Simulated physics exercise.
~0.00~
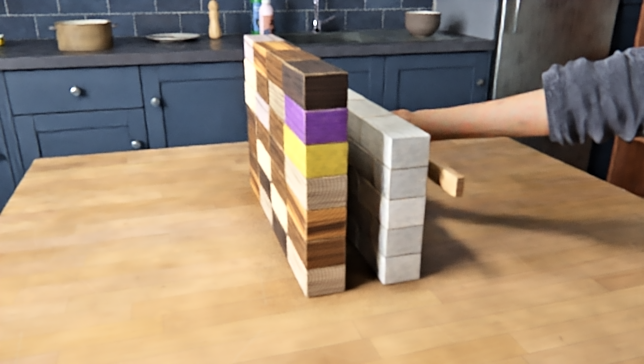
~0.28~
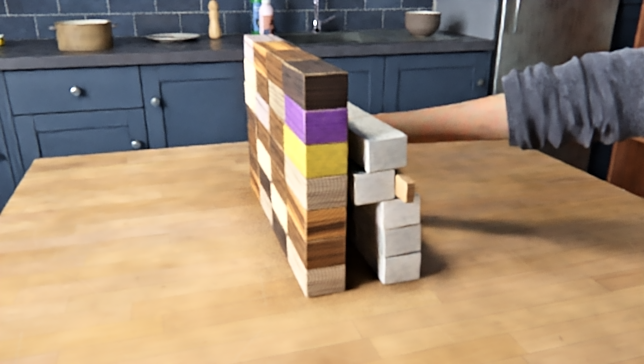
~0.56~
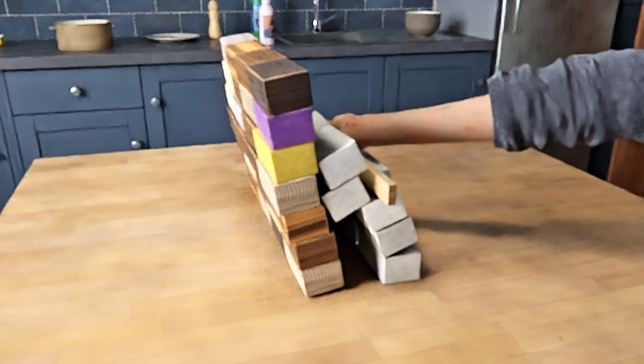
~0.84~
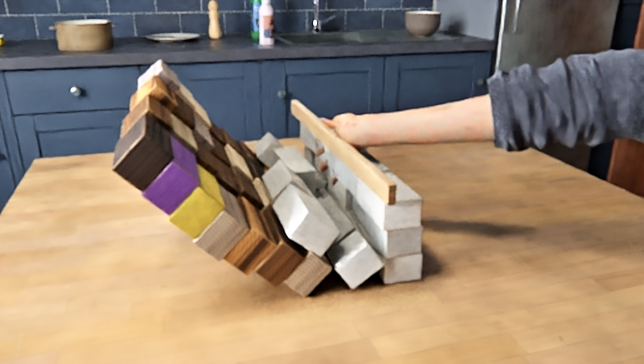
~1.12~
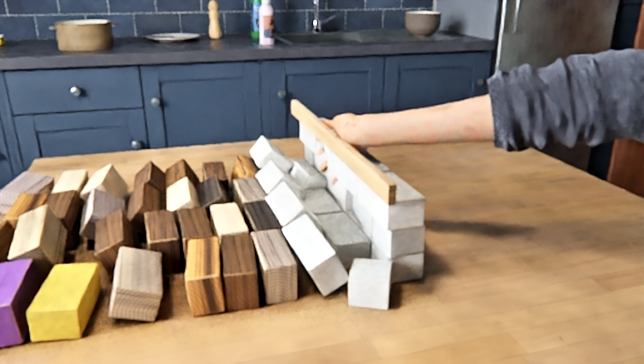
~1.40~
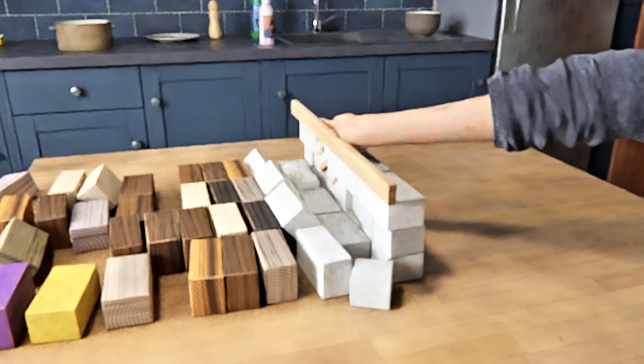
The footage shows a hand pushing a wooden batten leftward into a pale block wall, which breaks apart and tips against a second wall of wooden blocks. That wall leans and topples left, leaving its blocks, including the purple and yellow ones, scattered across the table beside partly standing pale blocks.
